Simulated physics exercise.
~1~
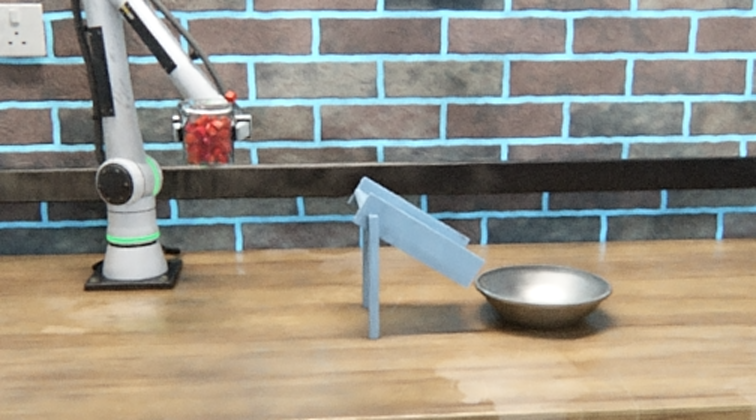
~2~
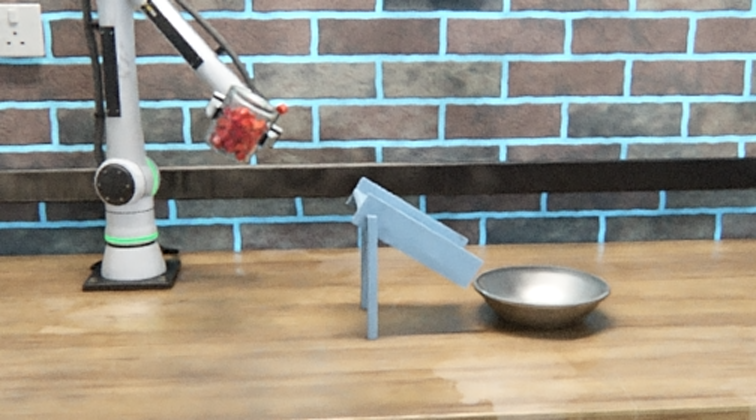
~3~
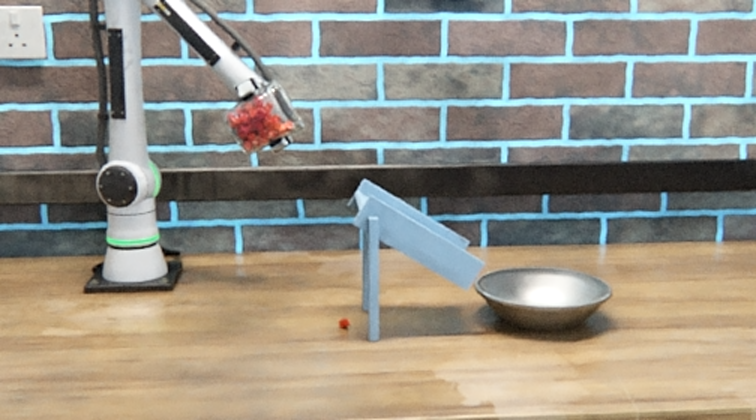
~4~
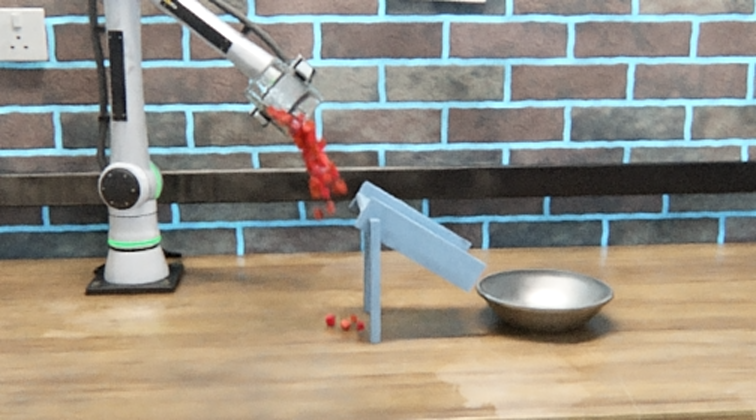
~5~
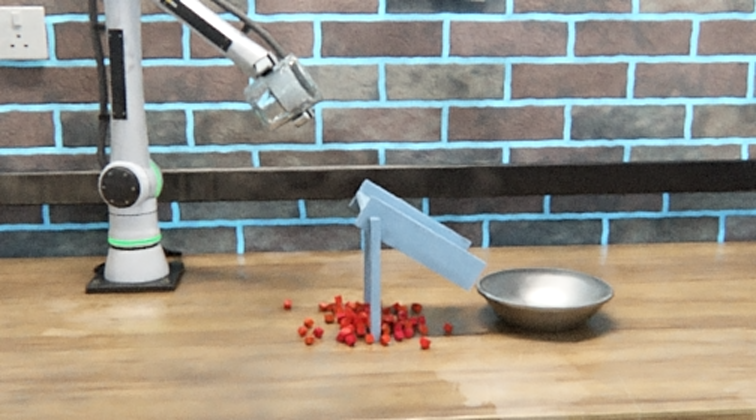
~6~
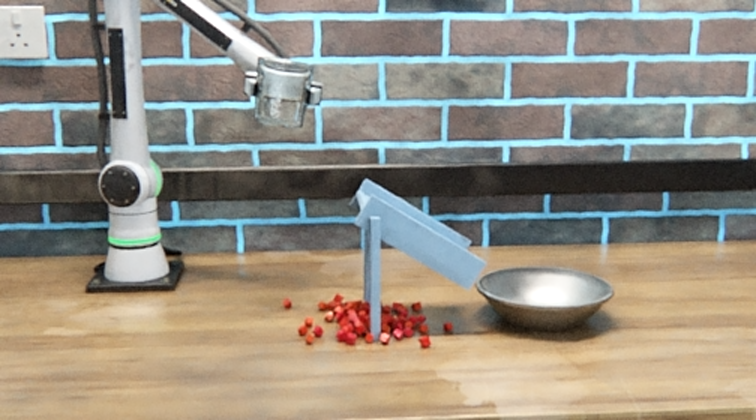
The video shows a robot arm tilting a clear cup of small red pieces beside a blue chute and a metal bowl. The pieces tumble short of the chute and scatter on the wooden table around its legs, then the arm turns the empty cup back upright.
